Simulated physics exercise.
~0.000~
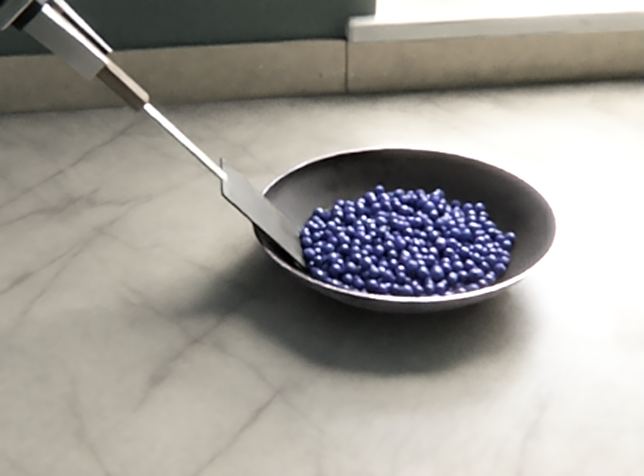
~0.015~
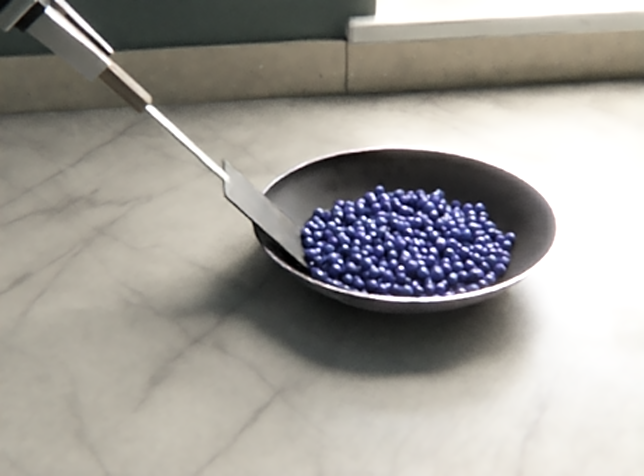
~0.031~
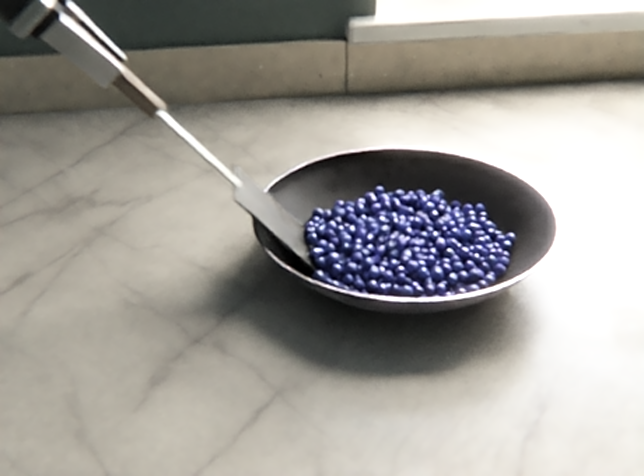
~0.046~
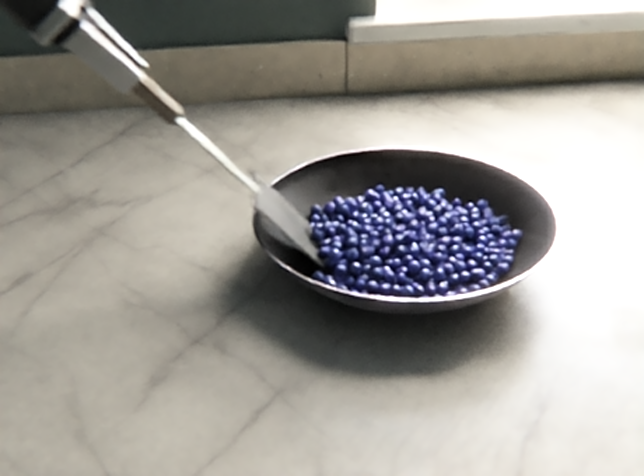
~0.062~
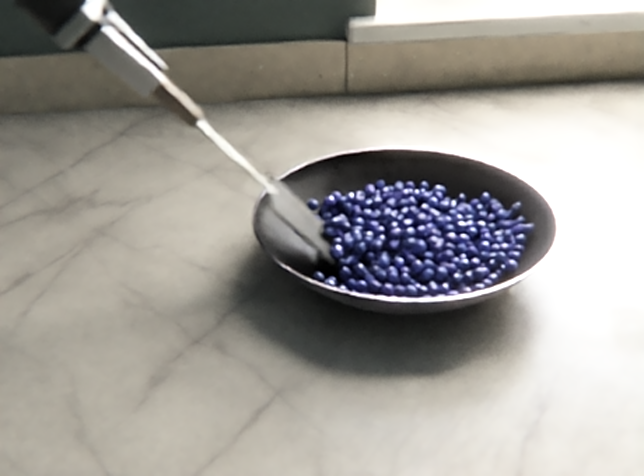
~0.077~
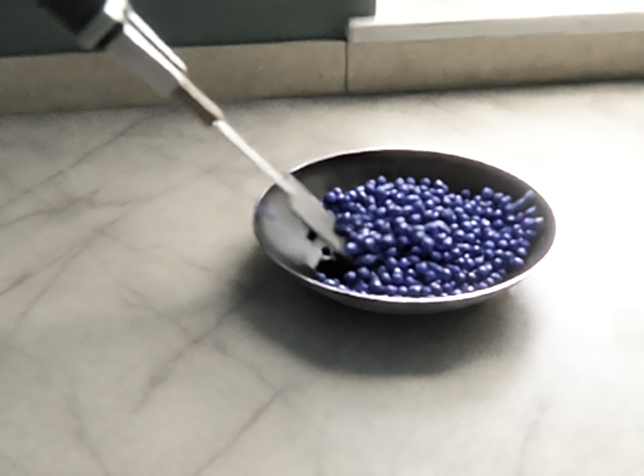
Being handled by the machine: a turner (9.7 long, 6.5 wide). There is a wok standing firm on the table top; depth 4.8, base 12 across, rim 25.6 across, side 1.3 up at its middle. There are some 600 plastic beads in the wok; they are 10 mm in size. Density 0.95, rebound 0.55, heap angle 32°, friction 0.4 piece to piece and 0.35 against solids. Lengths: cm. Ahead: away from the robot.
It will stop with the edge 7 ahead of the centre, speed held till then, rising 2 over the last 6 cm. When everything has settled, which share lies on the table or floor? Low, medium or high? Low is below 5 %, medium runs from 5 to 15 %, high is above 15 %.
The share is medium, from 5 to 15 %.
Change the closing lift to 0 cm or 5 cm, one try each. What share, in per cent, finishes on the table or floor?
You'd get some 10 per cent with the first setting and some 10 per cent with the second.
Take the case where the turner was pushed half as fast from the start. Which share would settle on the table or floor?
Estimated share: Some 0 %.
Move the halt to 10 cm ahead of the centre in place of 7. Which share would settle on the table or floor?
Estimate: Approx. 30 %.
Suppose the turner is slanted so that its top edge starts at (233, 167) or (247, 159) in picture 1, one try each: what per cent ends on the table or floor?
First try roughly 15 percent, second try roughly 10 percent.
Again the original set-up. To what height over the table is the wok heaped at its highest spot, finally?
Height at rest: Roughly 5.5 cm.
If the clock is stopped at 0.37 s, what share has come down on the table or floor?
That would be near 8 per cent, give or take.
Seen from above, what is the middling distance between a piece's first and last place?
Level distance of roughly 4 cm.
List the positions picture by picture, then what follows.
In the first frame, turner top edge at (221, 176), sloping 50°; upper third of the load around (400, 237), from x 305 to 510, top at y 190; 595 in the wok.
In the second frame, turner top edge at (224, 177), sloping 50°; upper third of the load around (401, 237), from x 305 to 510, top at y 190.
In the third frame, turner top edge at (235, 182), sloping 50°; upper third of the load around (401, 237), from x 310 to 510, top at y 190.
In the fourth frame, turner top edge at (253, 187), sloping 50°; upper third of the load around (405, 233), from x 310 to 515, top at y 190.
In the fifth frame, turner top edge at (270, 190), sloping 50°; upper third of the load around (411, 230), from x 305 to 530, top at y 185.
In the sixth frame, turner top edge at (288, 190), sloping 50°; upper third of the load around (418, 226), from x 265 to 540, top at y 180; 595 in the wok.
By 0.11 s, sloping 50°, highest piece 11 above the table; 593 in the wok, 2 on the blade or in flight.
By 0.15 s, sloping 50°, highest piece 16 above the table; 591 in the wok, 4 on the blade or in flight.
By 0.37 s, sloping 50°, highest piece 18 above the table; 538 in the wok, 49 on the table or floor, 8 on the blade or in flight.
By 1.42 s, sloping 50°, highest piece 5 above the table; 537 in the wok, 58 on the table or floor.
Final count, 537 in the wok, 58 on the table or floor. That is 10 % on the table or floor.
